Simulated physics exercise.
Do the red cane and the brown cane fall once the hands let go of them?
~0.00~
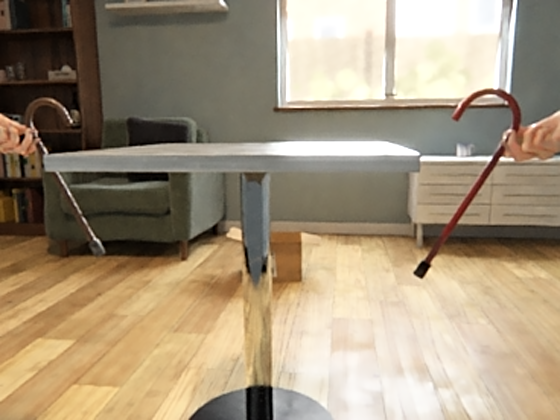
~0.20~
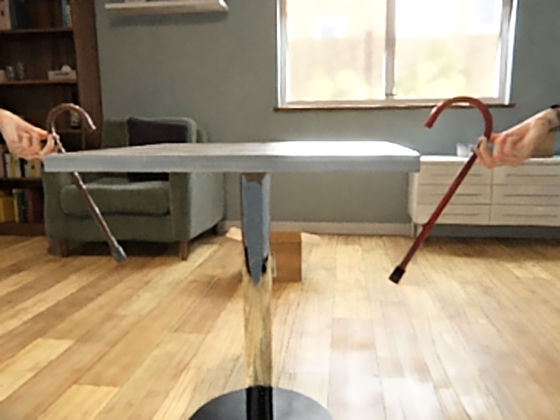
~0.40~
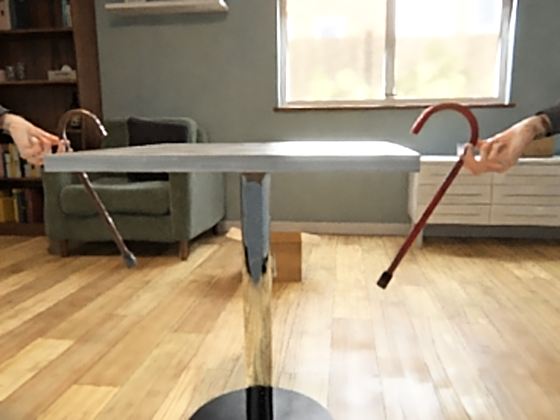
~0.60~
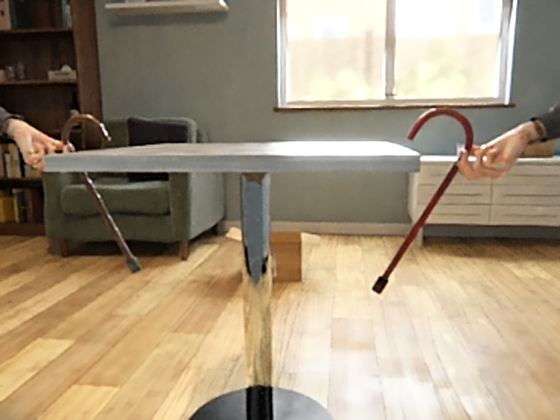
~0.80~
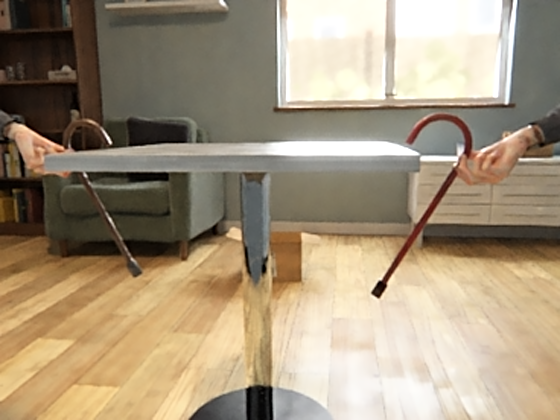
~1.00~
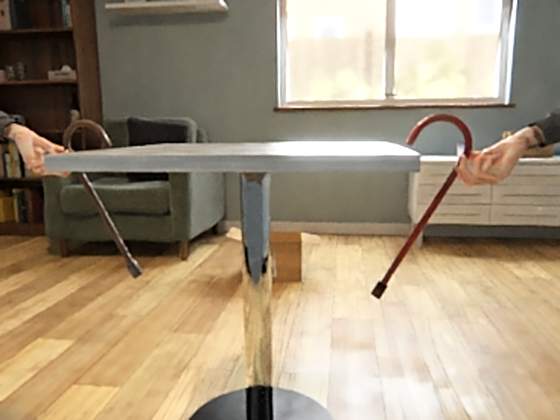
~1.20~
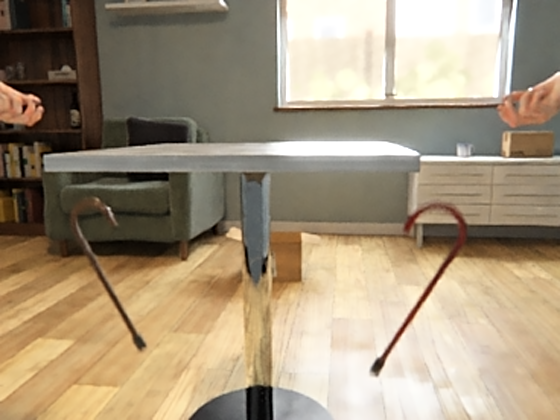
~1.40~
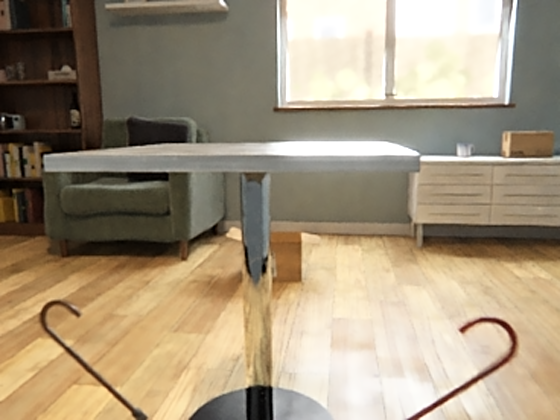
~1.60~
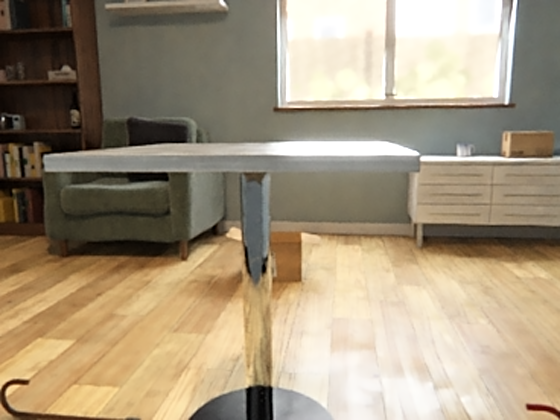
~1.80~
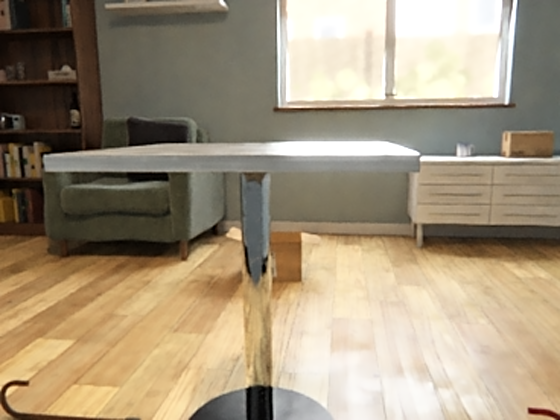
Yes, both canes drop past the ends of the table and end up on the floor.
